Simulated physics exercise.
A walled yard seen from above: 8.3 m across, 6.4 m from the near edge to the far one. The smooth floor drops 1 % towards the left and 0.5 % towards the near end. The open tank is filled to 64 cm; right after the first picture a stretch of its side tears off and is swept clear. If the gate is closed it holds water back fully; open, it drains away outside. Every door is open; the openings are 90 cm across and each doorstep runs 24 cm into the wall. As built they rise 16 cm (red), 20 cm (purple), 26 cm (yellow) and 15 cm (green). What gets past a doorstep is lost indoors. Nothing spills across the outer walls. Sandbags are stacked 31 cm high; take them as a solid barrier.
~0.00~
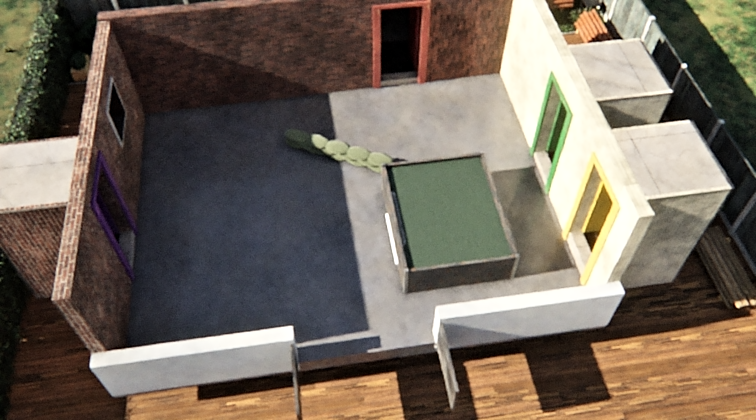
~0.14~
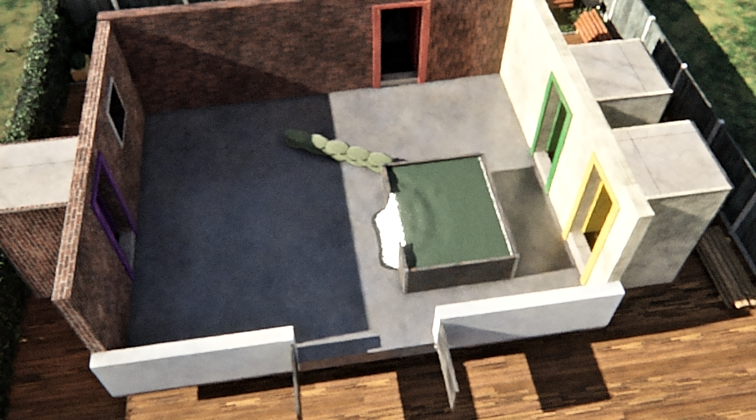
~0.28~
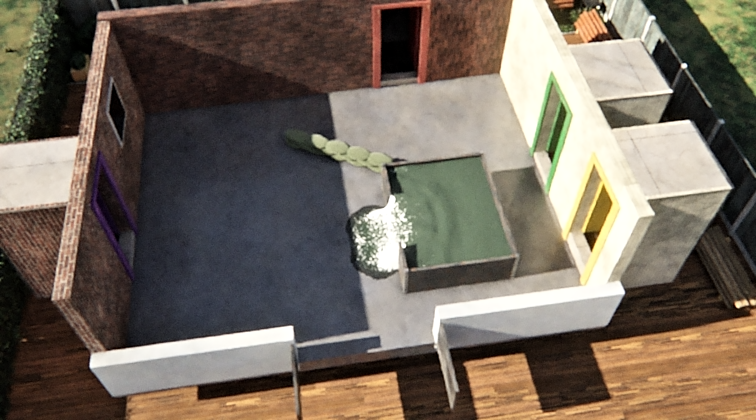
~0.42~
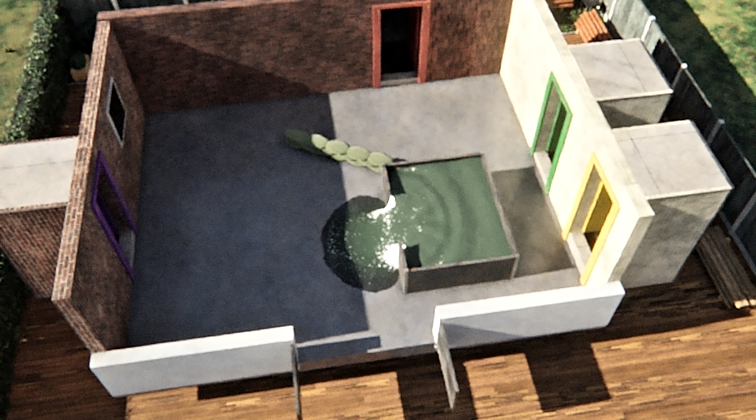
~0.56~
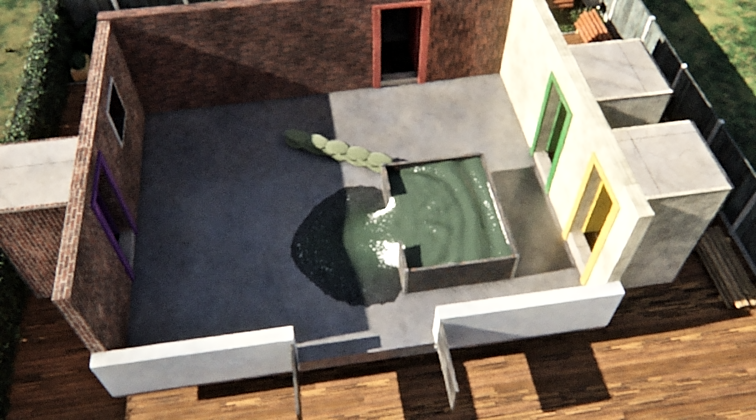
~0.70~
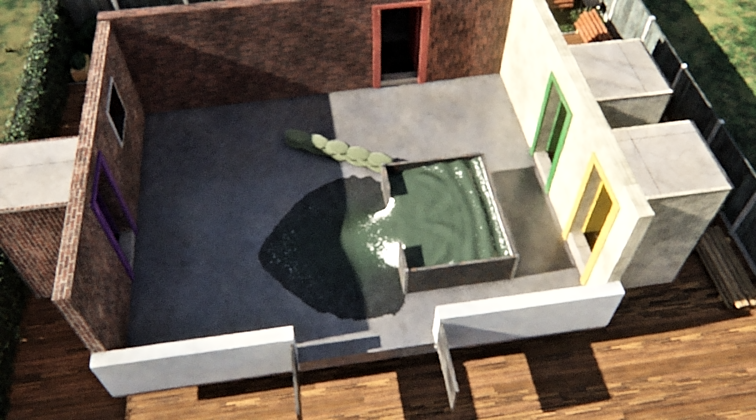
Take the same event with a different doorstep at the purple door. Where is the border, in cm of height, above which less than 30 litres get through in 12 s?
Some 16 cm above the ground.
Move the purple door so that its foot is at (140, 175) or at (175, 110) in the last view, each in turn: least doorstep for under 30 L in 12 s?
Roughly 11.0 and 13.0 cm.
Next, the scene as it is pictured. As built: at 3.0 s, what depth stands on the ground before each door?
Depths in cm: Red 0, purple 21, yellow 0, green 0.
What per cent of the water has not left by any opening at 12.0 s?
Roughly 94 in a hundred.
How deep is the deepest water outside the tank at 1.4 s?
About 38 cm.
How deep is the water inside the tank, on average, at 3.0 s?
About 30 cm.
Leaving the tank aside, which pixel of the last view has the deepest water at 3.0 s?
Around (126, 365).
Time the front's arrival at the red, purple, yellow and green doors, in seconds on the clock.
Arrival: Red 7.0 s, purple 1.4 s, yellow not in the 12 s, green 11.5 s.
After 1.4 s water covers 30 % of the floor, deepest (38 cm) near (388, 243); it has not reached the purple door.
After 3.0 s water covers 50 % of the floor, deepest (34 cm) near (126, 365); 21 cm at the purple door, 3 litres in over its 20 cm doorstep.
After 12.0 s water covers 85 % of the floor, deepest (12 cm) near (131, 302); 11 cm at the purple door, 6 litres in over its 20 cm doorstep.
At the purple door as built, the water arrived by 1.5 s and peaked near 24 cm at 2.4 s.
With a doorstep of 12.5 cm, 82 litres would have come in within the 12 s; with 20 cm, 6 litres. So under 30 litres takes about 16 cm.
